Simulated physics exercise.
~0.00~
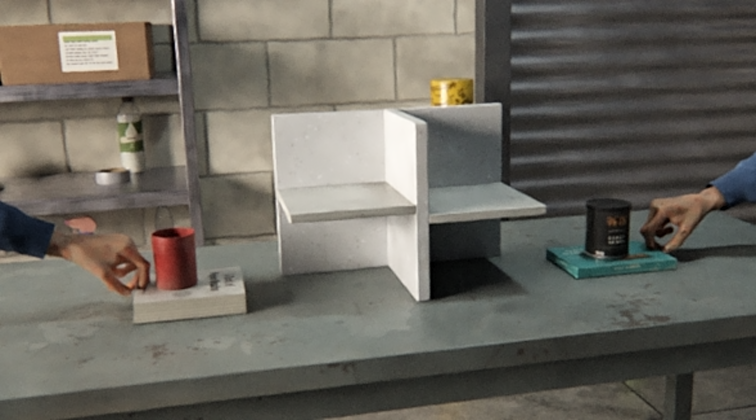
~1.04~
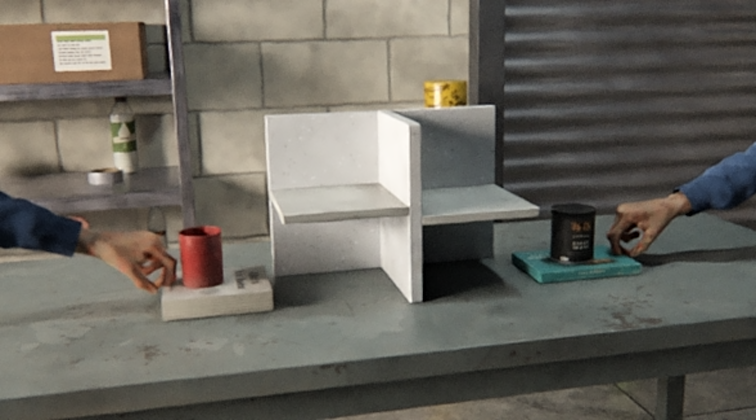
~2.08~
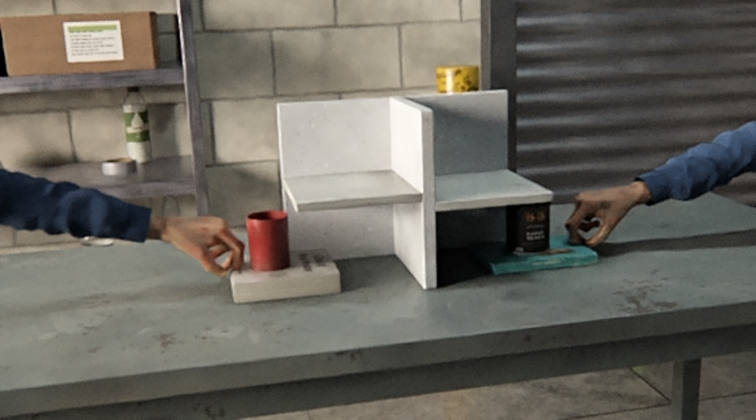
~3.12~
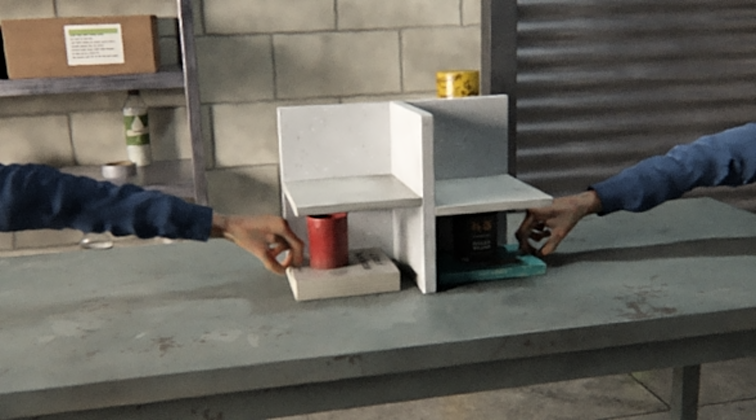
A red beaker and a black pot ride under the shelf as hands push their supports.
